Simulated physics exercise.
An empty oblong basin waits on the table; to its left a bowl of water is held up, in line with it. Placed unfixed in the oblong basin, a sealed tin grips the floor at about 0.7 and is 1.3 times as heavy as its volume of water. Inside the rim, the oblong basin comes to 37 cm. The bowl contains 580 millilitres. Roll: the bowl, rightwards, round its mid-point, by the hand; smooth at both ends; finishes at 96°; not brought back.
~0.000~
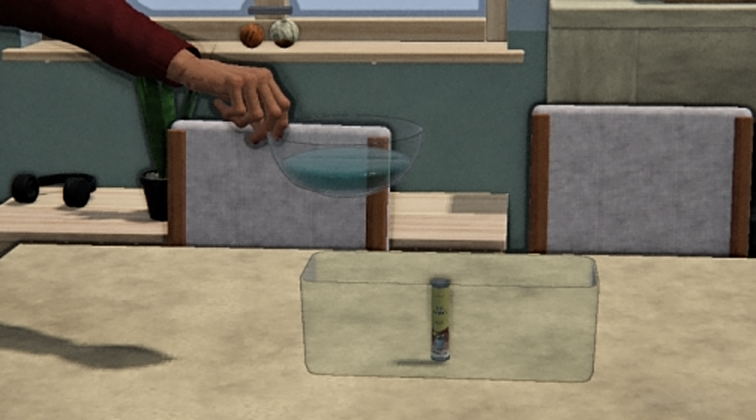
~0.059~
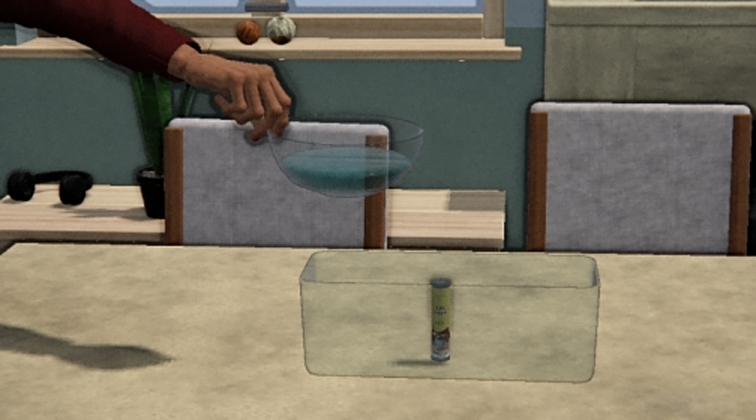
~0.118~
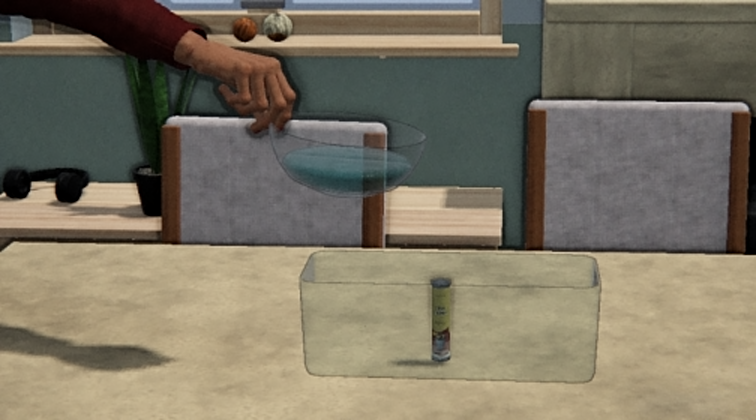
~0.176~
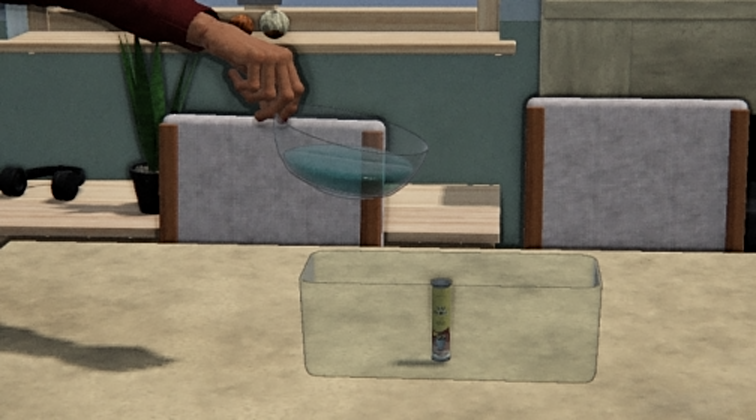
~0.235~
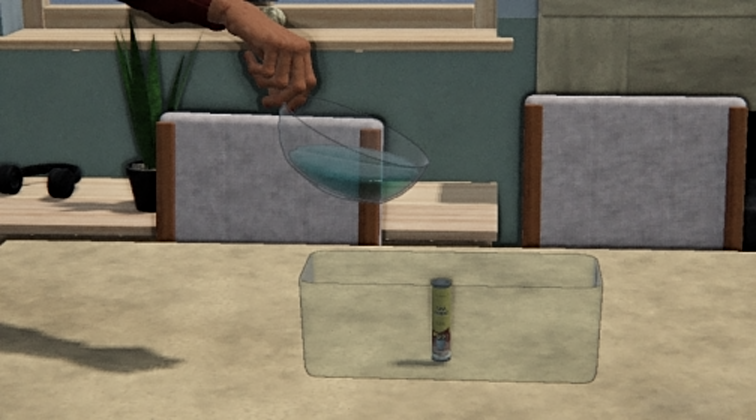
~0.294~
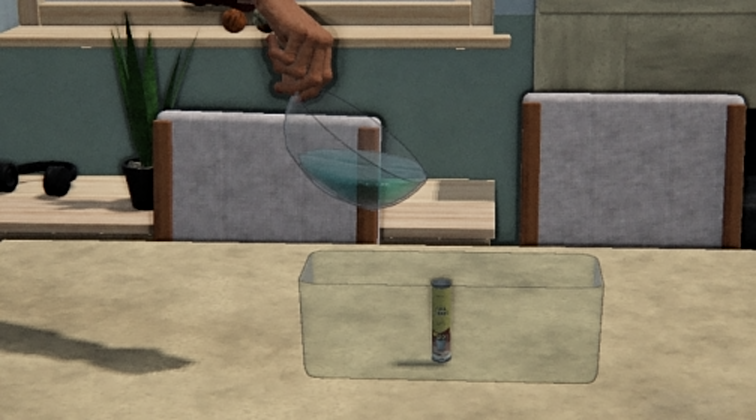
A hand held a clear bowl of blue water above a table and steadily tilted it to the right, lowering its rim toward a see-through oblong basin with a small tin standing inside.
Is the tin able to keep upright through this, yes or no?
Yes, it remains upright.
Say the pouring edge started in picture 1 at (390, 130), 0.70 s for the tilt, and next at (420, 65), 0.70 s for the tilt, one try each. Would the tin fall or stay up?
Try 1: Tipped over; try 2: Tipped over.
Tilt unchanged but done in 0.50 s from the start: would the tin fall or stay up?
The tin would stay balanced.
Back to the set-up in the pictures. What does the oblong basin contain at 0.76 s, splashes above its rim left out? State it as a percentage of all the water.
Around 94 per cent of the whole.
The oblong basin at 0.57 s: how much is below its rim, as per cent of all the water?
I'd put it near 52 percent.
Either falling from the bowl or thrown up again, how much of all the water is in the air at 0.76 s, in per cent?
Close to 4 per cent.
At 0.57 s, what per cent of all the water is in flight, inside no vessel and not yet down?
I'd say close to 34 per cent.
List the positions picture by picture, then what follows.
In the first picture, tilt 0°; pouring edge (423, 132); surface from (282, 158) to (413, 160); the oblong basin's rim runs from (307, 267) to (596, 273); the tin's top is at (440, 286).
In the second picture, tilt 2°; pouring edge (424, 134); surface from (282, 157) to (413, 161).
In the third picture, tilt 7°; pouring edge (426, 140); surface from (282, 155) to (414, 164).
In the fourth picture, tilt 14°; pouring edge (428, 150); surface from (285, 152) to (416, 167).
In the fifth picture, tilt 24°; pouring edge (428, 164); surface from (289, 151) to (421, 169).
In the sixth picture, tilt 36°; pouring edge (425, 180); surface from (299, 155) to (425, 170); 1 per cent is over the edge.
After 0.57 s the tilt is 88° and 14 per cent is still to pour; the tin stands where it began.
After 0.76 s the tilt is 96° and 1 per cent is still to pour; the tin stands where it began.
After 0.97 s the tilt is 96° and 0 per cent is still to pour; the tin stands where it began.
After 1.20 s the tilt is 96° and 0 per cent is still to pour; the tin stands where it began.
In the end the tin stands where it began.
